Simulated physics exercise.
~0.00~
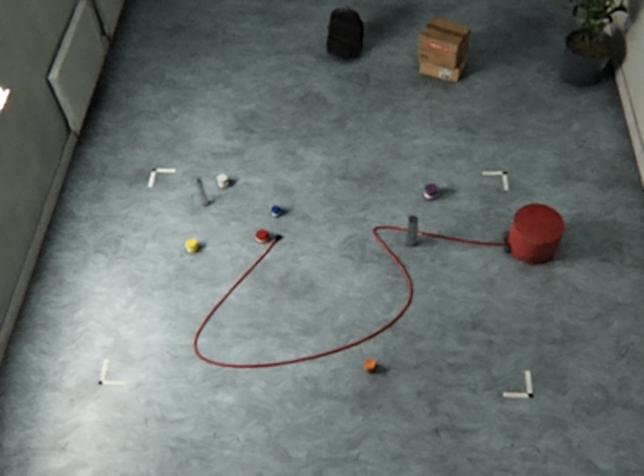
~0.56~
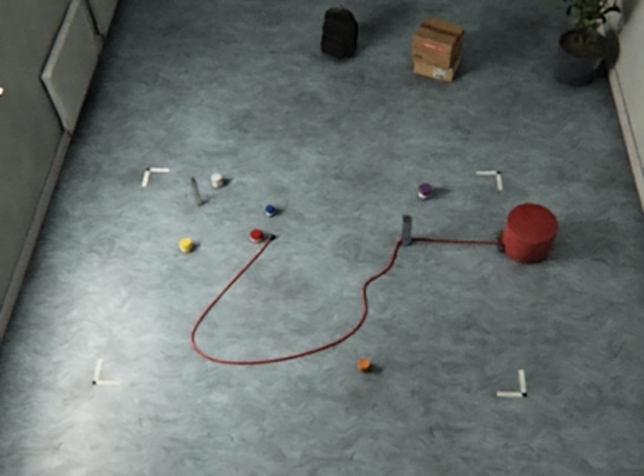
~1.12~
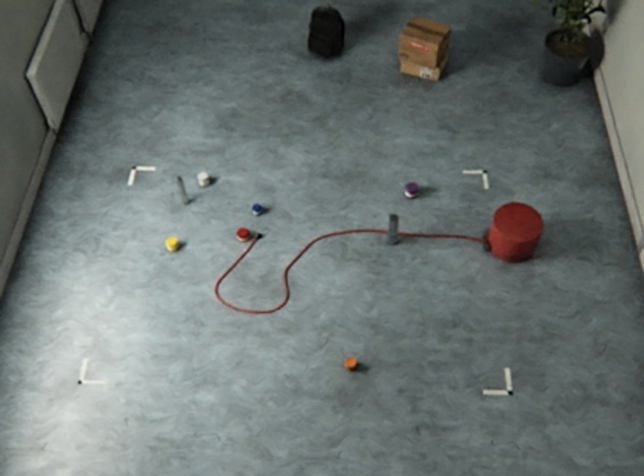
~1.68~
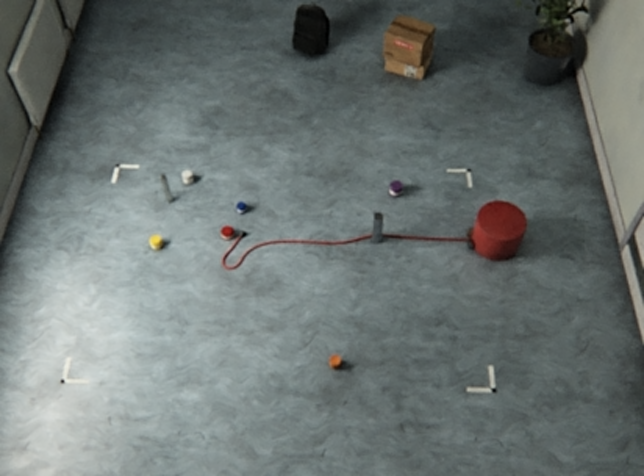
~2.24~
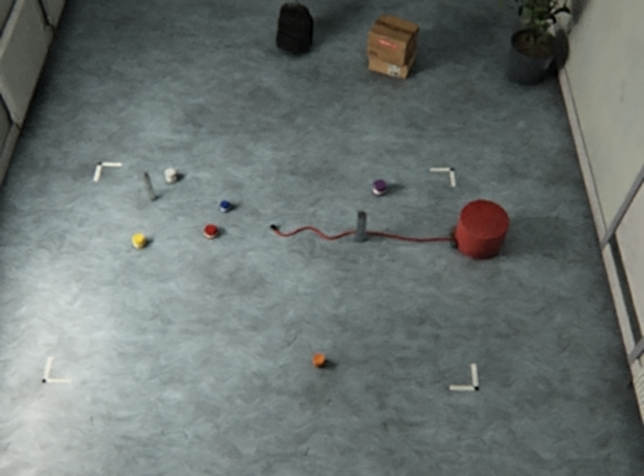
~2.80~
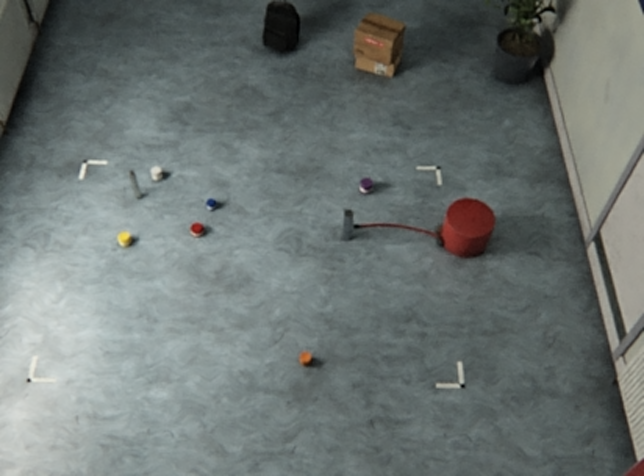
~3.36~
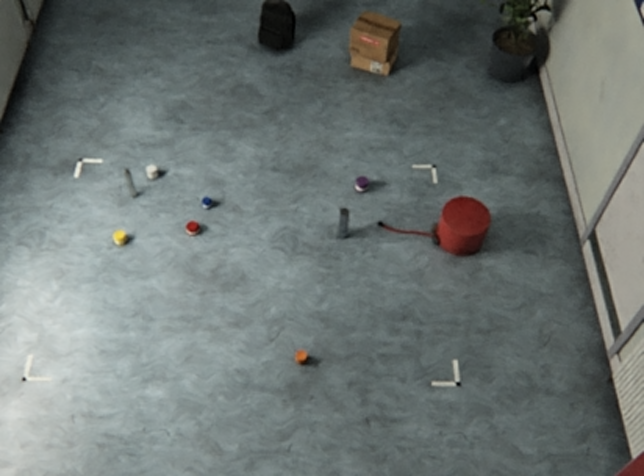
The clip shows a red lead lying in a loop on a grey floor among steel posts and small coloured tins and jars, then being drawn rightward past a post toward a red drum until only a short end remains outside, the containers staying in place.
